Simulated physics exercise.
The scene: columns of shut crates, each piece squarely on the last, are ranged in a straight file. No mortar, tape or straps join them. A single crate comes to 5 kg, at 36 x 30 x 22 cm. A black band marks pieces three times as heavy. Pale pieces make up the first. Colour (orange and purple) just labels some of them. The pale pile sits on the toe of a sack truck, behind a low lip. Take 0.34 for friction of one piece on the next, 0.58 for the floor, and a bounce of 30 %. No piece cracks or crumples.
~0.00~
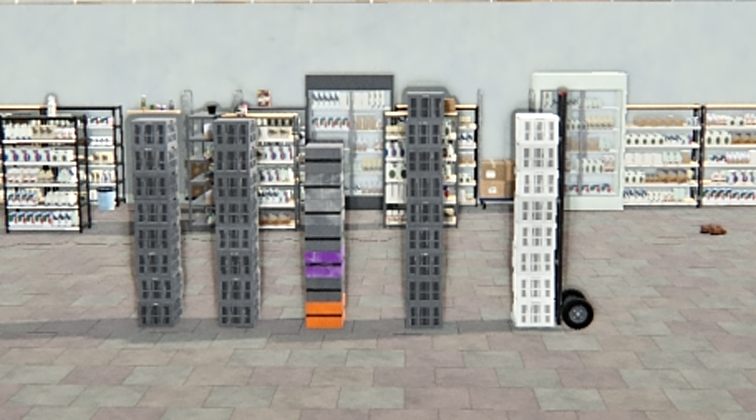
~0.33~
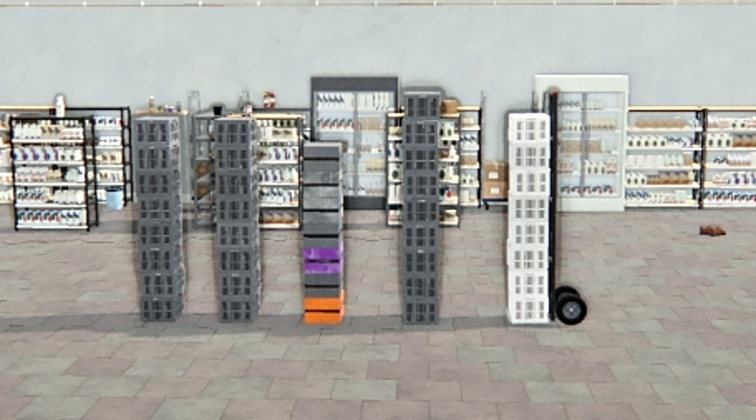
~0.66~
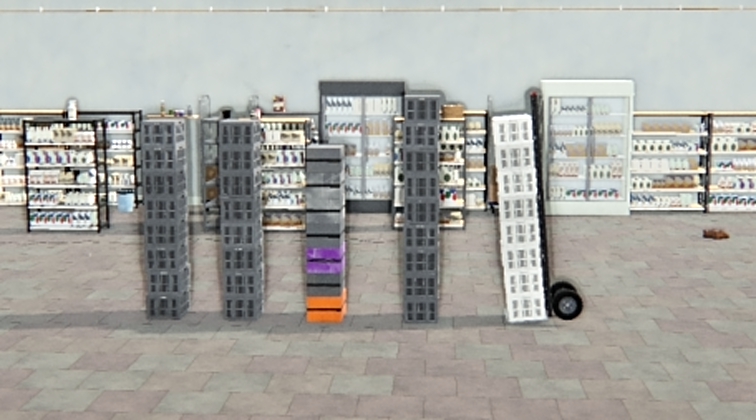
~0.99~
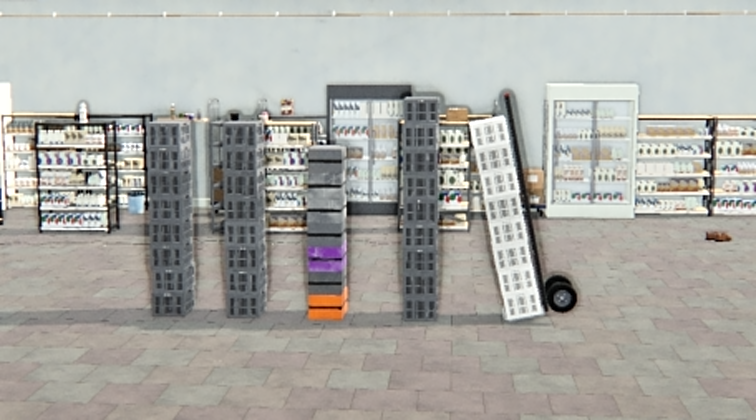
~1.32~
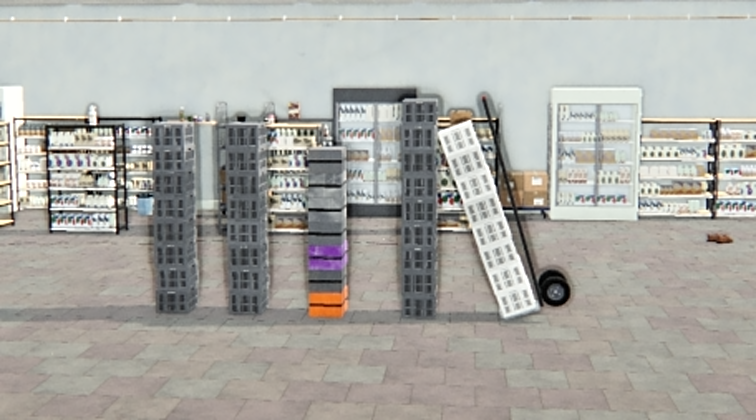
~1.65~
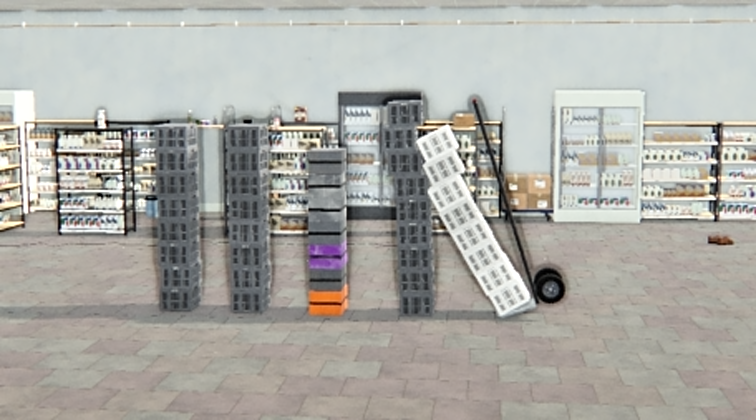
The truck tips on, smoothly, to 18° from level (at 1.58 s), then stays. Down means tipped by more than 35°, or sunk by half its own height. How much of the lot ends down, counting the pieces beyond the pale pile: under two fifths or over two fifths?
Ending down: More than two fifths.
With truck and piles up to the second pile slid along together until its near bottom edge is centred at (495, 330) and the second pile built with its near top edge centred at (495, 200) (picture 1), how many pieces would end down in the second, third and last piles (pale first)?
Then second 5, third 0, last 0.
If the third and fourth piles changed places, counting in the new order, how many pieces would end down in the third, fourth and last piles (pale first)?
In that case third 8, fourth 7, last 7.
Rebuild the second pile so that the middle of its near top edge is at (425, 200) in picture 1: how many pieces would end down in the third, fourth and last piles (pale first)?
Then third 0, fourth 0, last 0.
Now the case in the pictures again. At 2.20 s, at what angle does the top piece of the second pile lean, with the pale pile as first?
About 20°.
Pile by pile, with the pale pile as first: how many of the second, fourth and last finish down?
By pile: Second 9, fourth 8, last 8.
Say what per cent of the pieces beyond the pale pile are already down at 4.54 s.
By then 100 per cent.
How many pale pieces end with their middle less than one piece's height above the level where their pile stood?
The count is 3.
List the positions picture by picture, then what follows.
In the first frame (each place is the centre of the face we see best; the camera moves round a little), truck frame (564, 141) 0° forward; orange crate (324, 316); purple crate (324, 265); the others all in place.
Truck frame (555, 140) 1° forward; purple crate (322, 261), in the second frame.
Truck frame (538, 140) 5° forward, top of the pale pile leaning 5°; purple crate (324, 261); the others all in place, in the third frame.
Truck frame (515, 139) 11° forward, top of the pale pile leaning 11°; purple crate (325, 259); the others all in place, in the fourth frame.
Truck frame (496, 141) 16° forward, top of the pale pile leaning 20°; purple crate (325, 258); the others all in place, in the fifth frame.
Truck frame (487, 142) 18° forward, top of the pale pile leaning 27°; purple crate (325, 257); orange crate (325, 304); 7 have shifted, in the sixth frame.
By 2.20 s, 8 of the pale pile down; none of the 32 other crates down, 10 disturbed.
By 3.06 s, 8 of the pale pile down; 9 of the 32 other crates down; orange crate tilted 27°; purple crate tilted 27°.
By 3.62 s, 8 of the pale pile down; 29 of the 32 other crates down; orange crate tilted 48°; purple crate tilted 39°, 20 cm lower.
By 4.54 s, 8 of the pale pile down; 32 of the 32 other crates down; orange crate tilted 48°; purple crate tilted 42°, 20 cm lower.
When it is over (6.9 s), 8 of the pale pile down; 32 of the 32 other crates down; orange crate tilted 48°; purple crate tilted 42°, 20 cm lower. That is 100 per cent. In pixels of the last frame, middles, orange crate near (315, 291), purple crate near (266, 274).
